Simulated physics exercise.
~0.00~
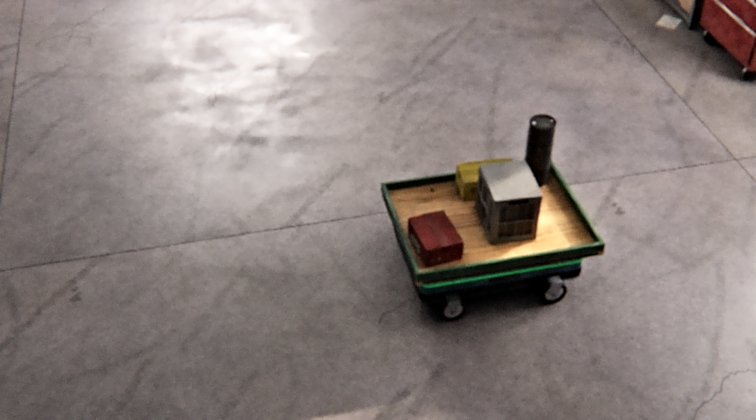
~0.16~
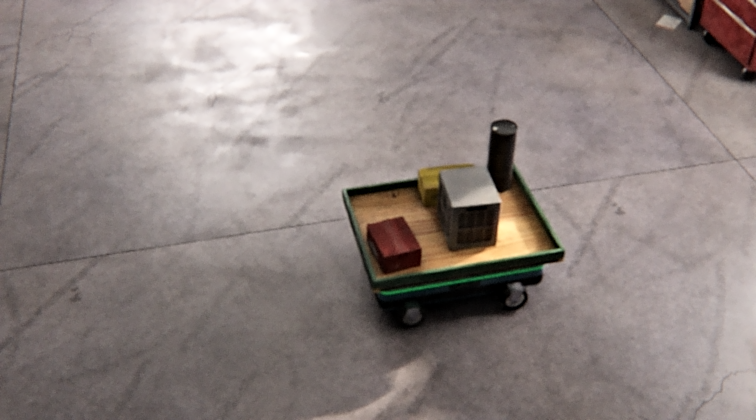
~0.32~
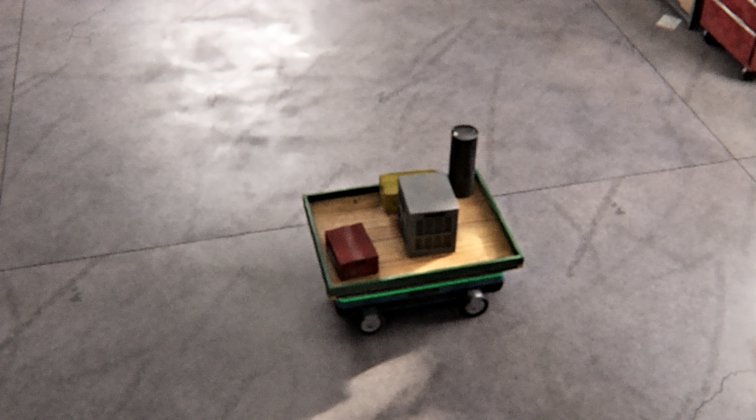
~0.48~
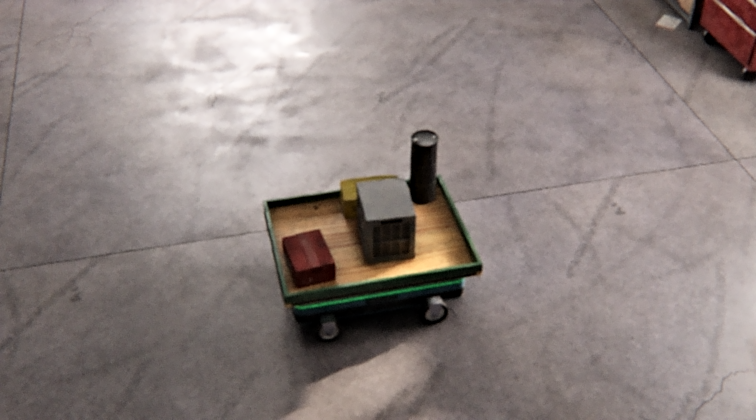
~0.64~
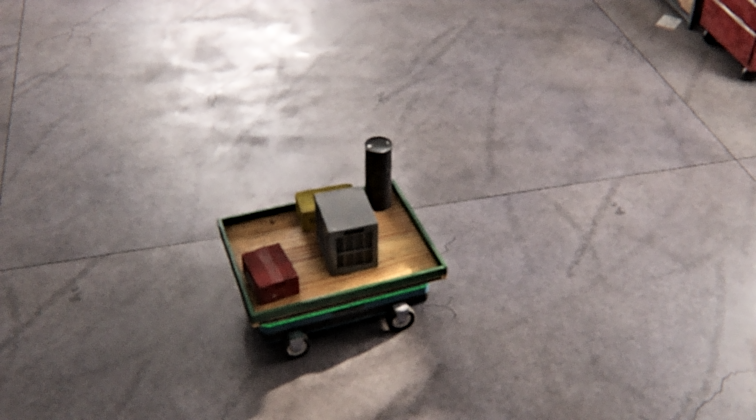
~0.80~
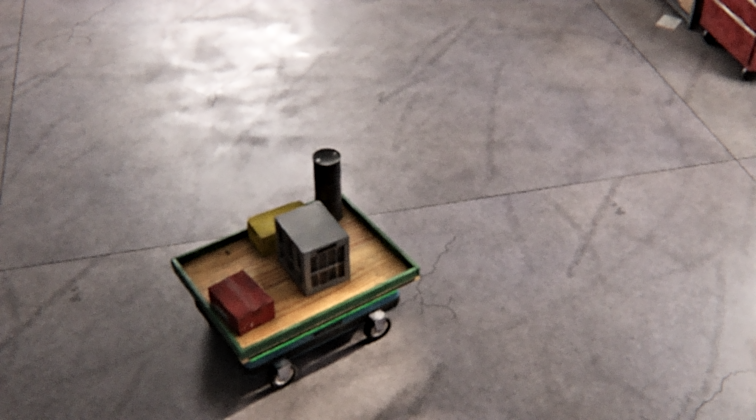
A small wheeled cart with a green-edged wooden deck stands on a grey, scuffed floor, seen from above by a still camera, with part of a red object at the upper right. It carries a red parcel at the front left, a grey crate near the middle, a yellow parcel behind and a black canister at the back. The cart rolls leftward and slightly nearer, then turns, while the red parcel slides slightly on the deck.
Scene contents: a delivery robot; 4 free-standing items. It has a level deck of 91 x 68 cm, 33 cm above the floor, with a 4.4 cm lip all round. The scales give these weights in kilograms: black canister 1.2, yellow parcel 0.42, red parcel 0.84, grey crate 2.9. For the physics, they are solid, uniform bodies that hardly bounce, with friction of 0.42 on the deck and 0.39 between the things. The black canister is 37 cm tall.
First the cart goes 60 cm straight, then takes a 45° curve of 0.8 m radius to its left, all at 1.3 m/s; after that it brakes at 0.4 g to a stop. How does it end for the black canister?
The black canister remains upright.
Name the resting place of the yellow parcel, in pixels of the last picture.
Its middle settles close to pixel (169, 329).
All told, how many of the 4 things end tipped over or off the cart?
0.
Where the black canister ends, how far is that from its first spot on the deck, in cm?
Around 0 centimetres.
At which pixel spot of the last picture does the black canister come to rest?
At about (204, 269).
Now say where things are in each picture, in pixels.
In the first frame, cart has run 0 cm; black canister (539, 151).
In the second frame, cart has run 21 cm; grey crate (468, 208).
In the third frame, cart has run 42 cm; red parcel (351, 251); grey crate (427, 214).
In the fourth frame, cart has run 62 cm; red parcel (309, 258).
In the fifth frame, cart has run 83 cm, turned 6°; grey crate (346, 230).
In the sixth frame, cart has run 104 cm, turned 21°; black canister (328, 187); red parcel (241, 302) slid 4 cm.
After 1.00 s, cart has run 130 cm, turned 39°; red parcel slid 4 cm.
After 1.30 s, cart has run 166 cm, turned 45°; red parcel slid 4 cm.
At rest (2.7 s), all 4 in place, give or take 10 cm. In the last view, black canister near (204, 269).
